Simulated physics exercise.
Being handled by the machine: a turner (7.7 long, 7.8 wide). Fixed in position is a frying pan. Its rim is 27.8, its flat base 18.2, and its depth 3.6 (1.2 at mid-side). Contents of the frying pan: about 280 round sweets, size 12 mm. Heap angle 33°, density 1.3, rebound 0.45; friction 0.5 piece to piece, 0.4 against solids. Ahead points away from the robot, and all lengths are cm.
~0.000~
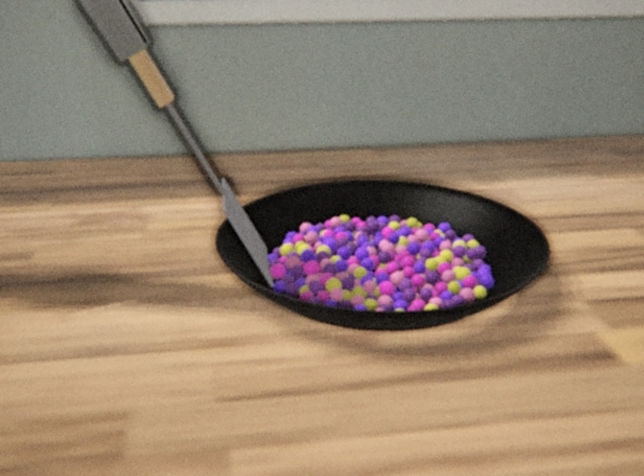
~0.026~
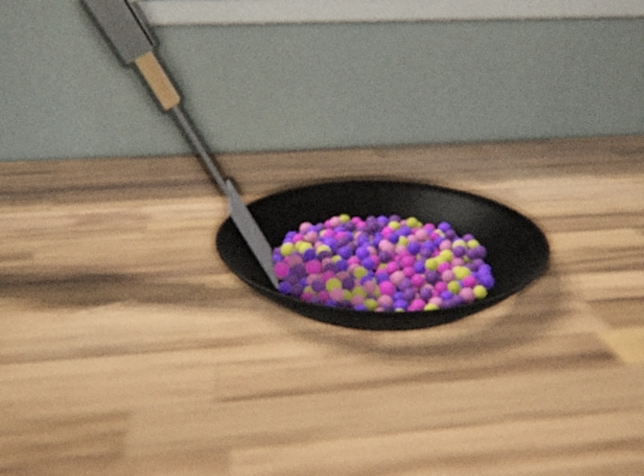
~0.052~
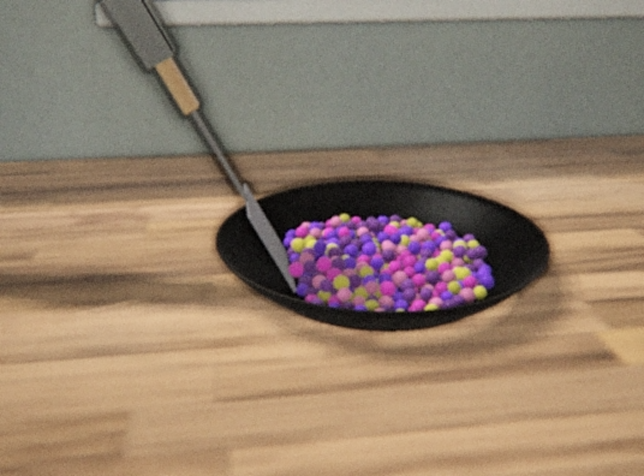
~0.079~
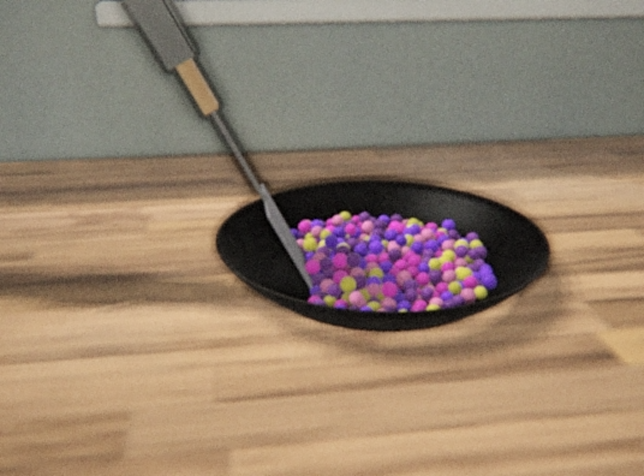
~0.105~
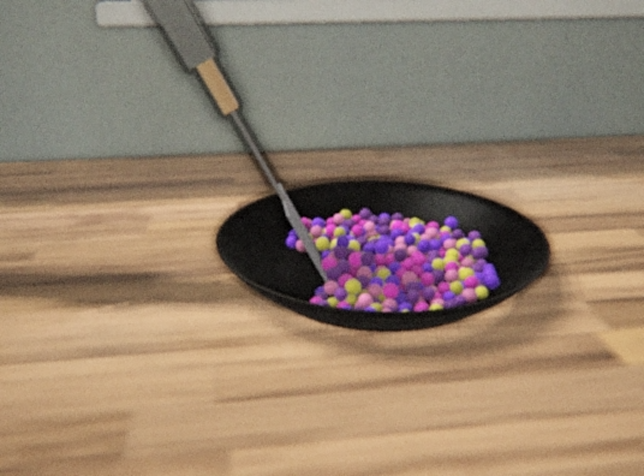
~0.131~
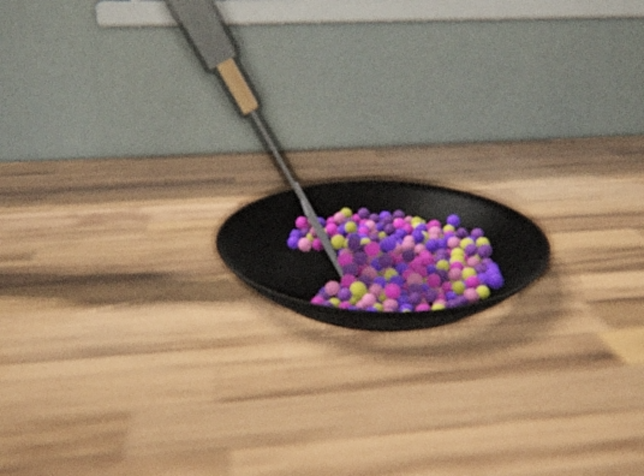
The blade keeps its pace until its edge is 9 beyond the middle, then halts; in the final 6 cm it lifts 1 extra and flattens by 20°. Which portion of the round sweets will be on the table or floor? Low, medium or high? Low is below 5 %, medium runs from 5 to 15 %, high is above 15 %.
The share is medium, from 5 to 15 %.
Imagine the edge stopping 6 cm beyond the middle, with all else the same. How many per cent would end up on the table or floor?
Close to 0 per cent would end on the table or floor.
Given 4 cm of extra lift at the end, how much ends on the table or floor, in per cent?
Some 5 per cent.
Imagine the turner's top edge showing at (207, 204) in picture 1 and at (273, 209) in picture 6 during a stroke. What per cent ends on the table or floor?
0 per cent.
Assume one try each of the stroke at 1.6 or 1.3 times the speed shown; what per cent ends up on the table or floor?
Near 15 and near 5 percent respectively.
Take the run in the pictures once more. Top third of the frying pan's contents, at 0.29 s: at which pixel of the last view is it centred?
The middle sits at approx. (475, 239).
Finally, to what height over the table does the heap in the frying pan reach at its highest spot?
About 5.0 centimetres.
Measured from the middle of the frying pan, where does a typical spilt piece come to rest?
It works out to near 18 cm.
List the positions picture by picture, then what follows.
The turner top edge at (223, 193), sloping 63°; upper third of the load around (374, 255), from x 275 to 485, top at y 220; 285 in the frying pan, in the first frame.
The turner top edge at (229, 195), sloping 63°; upper third of the load around (374, 255), from x 280 to 485, top at y 220, in the second frame.
The turner top edge at (247, 199), sloping 63°; upper third of the load around (374, 254), from x 290 to 485, top at y 220, in the third frame.
The turner top edge at (265, 199), sloping 63°; upper third of the load around (380, 254), from x 290 to 490, top at y 220, in the fourth frame.
The turner top edge at (283, 198), sloping 63°; upper third of the load around (387, 252), from x 290 to 490, top at y 215, in the fifth frame.
The turner top edge at (301, 197), sloping 63°; upper third of the load around (392, 250), from x 295 to 495, top at y 215; 285 in the frying pan, in the sixth frame.
After 0.21 s, sloping 63°, highest piece 4 above the table; 285 in the frying pan.
After 0.29 s, sloping 54°, highest piece 4 above the table; 285 in the frying pan.
After 0.53 s, sloping 43°, highest piece 5 above the table; 264 in the frying pan, 20 on the table or floor, 1 on the blade or in flight.
After 1.58 s, sloping 43°, highest piece 5 above the table; 263 in the frying pan, 22 on the table or floor.
In the end, 263 in the frying pan, 22 on the table or floor. That is 8 % on the table or floor.
